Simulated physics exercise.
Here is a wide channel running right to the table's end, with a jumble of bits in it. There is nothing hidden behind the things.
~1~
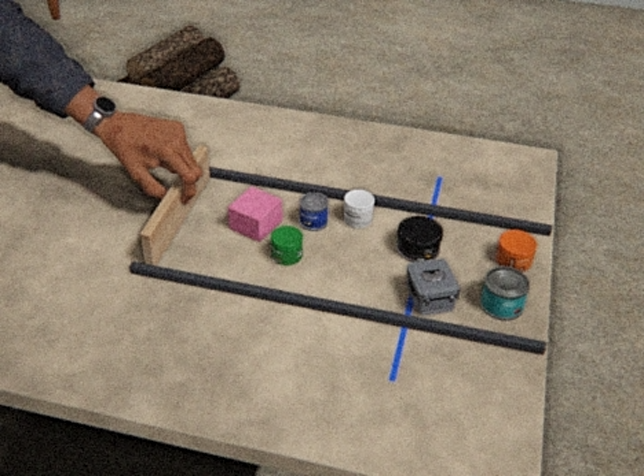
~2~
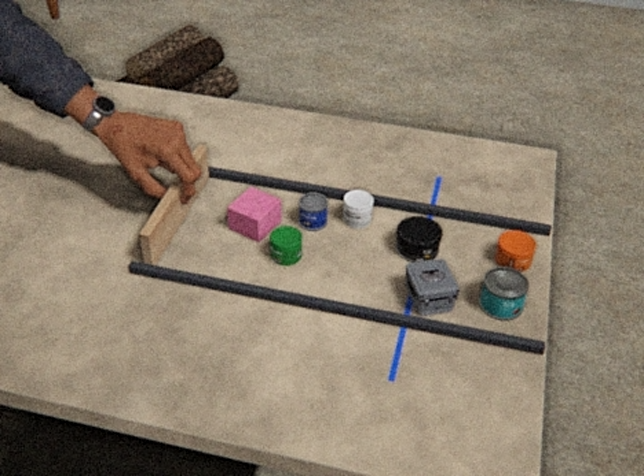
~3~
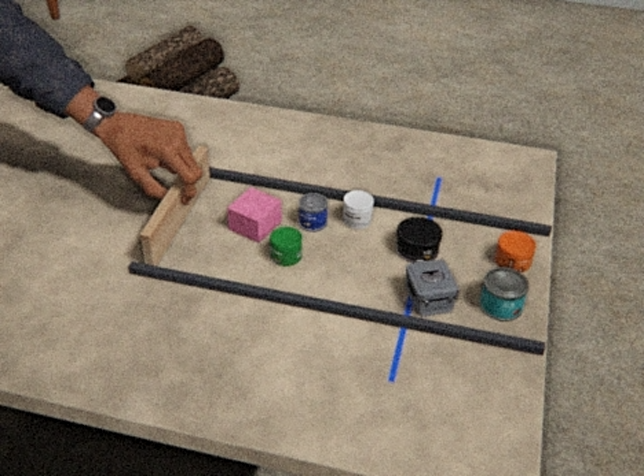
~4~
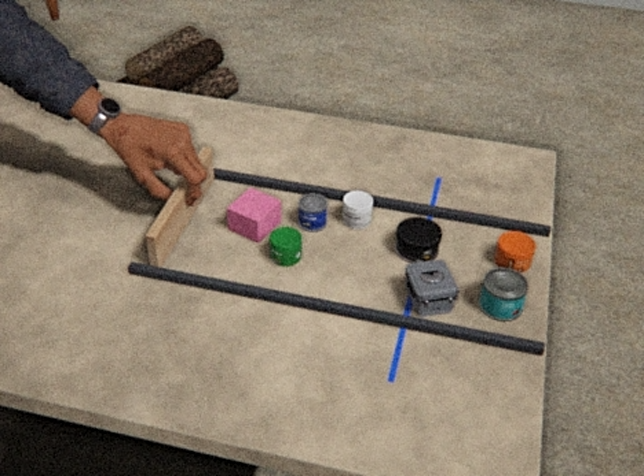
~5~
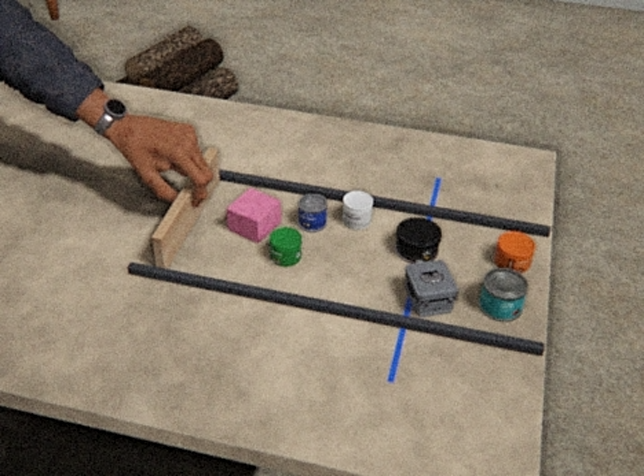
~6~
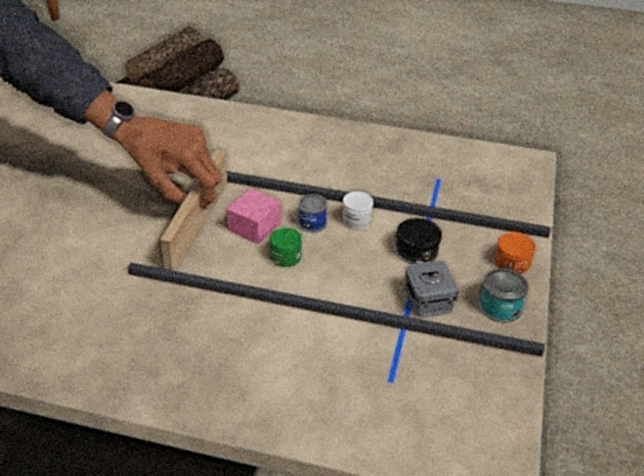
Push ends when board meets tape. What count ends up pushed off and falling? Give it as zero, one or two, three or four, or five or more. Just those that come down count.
The count that falls is zero.
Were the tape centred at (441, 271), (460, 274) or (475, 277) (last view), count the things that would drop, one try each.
The counts: 0, 1 and 1.
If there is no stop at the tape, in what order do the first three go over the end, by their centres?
The orange tub, the black pot, the turquoise tin.
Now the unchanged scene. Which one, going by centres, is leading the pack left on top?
Answer: The orange tub.
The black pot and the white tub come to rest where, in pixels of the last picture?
First object about (503, 270); second object about (443, 219).
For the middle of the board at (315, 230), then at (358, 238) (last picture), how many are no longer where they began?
Well, it's 4 at the first one and 5 at the second.
Early on, none off yet; orange tub at rest near (515, 254); turquoise tin at rest near (503, 295); grey case at rest near (430, 289).
Finally, the number that fall off is zero.
